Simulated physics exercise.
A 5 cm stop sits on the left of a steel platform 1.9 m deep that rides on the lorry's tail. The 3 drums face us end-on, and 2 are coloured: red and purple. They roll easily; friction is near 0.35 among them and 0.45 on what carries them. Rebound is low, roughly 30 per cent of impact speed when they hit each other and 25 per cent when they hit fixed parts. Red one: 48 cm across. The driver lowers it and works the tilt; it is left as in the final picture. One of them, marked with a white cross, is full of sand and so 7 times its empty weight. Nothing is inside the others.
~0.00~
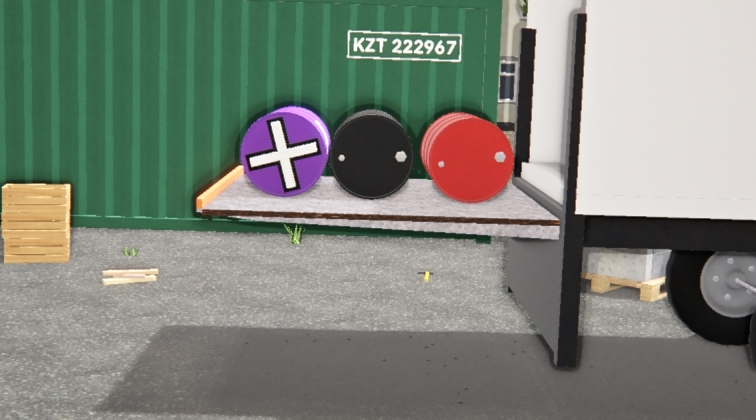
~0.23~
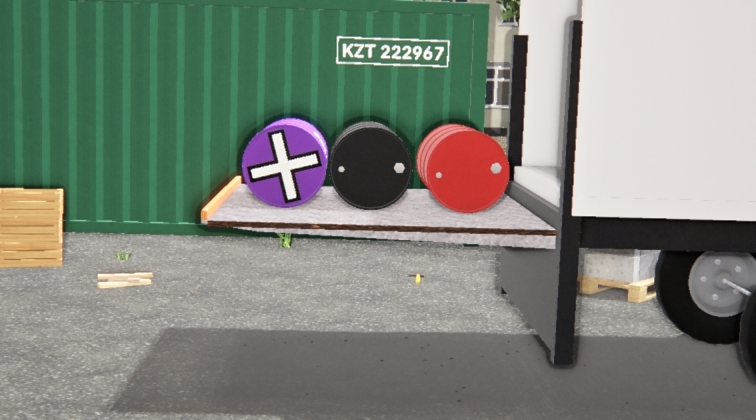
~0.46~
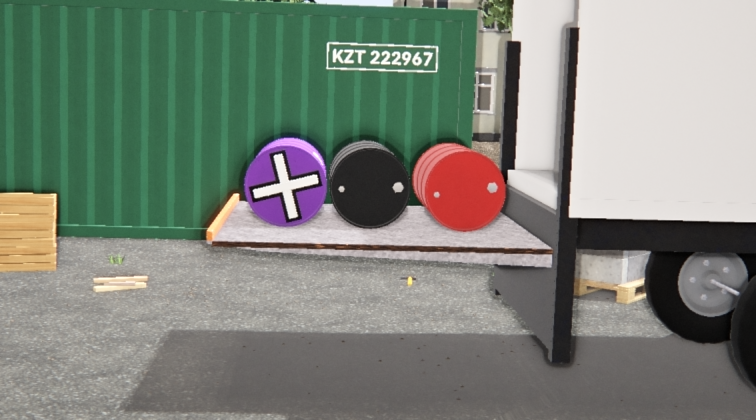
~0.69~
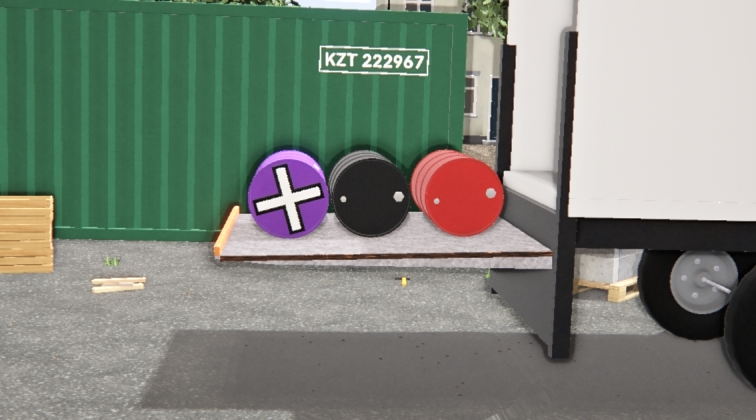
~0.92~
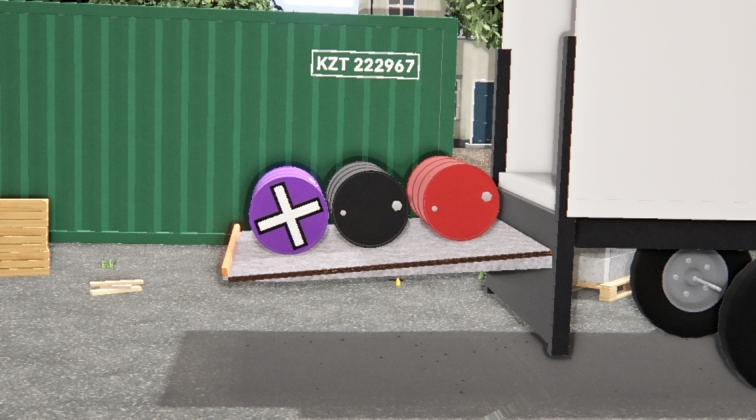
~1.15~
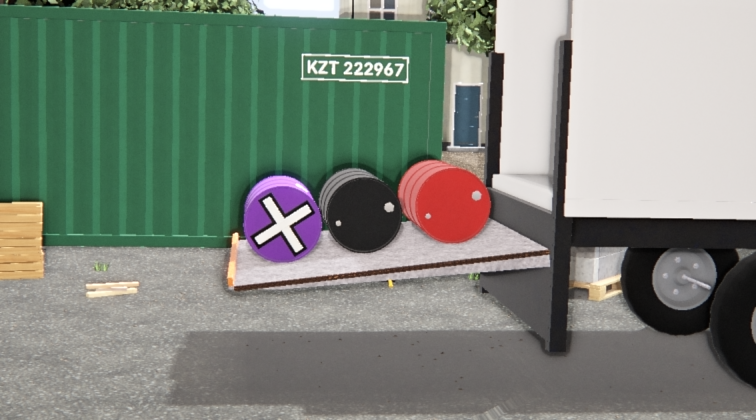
Beside a green container, a lorry's tail platform carrying purple, black and red drums lowering, then tilting down to the left.
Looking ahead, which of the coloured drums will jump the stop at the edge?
Looking at the end state, the red one goes nowhere and the Purple one goes nowhere.
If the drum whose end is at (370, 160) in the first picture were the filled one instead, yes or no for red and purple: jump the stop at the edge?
In that case red would not do so, purple would do so.
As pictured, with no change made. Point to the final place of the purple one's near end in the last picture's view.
Roughly (256, 228).
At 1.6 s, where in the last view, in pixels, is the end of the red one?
Near (427, 209).
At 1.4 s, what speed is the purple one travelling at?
I'd put it near 0.5 m/s.
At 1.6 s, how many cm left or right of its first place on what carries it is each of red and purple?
Leftward shifts - red 20, purple 25.
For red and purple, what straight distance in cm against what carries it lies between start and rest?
The red one comes to 30 and the purple one to 20.
By 1.4 s, red is on the plate, 130 cm from the stop, rolling left; purple is on the plate, 20 cm from the stop, rolling left; 0 over the stop so far.
By 1.6 s, red is on the plate, 120 cm from the stop, rolling left; purple is on the plate, 15 cm from the stop, rolling left; 0 over the stop so far.
By 1.9 s, red is on the plate, 110 cm from the stop; purple is on the plate, 15 cm from the stop, rolling right; 0 over the stop so far.
Finally (2.7 s), red is on the plate, 110 cm from the stop; purple is on the plate, 15 cm from the stop; 0 over the stop so far.
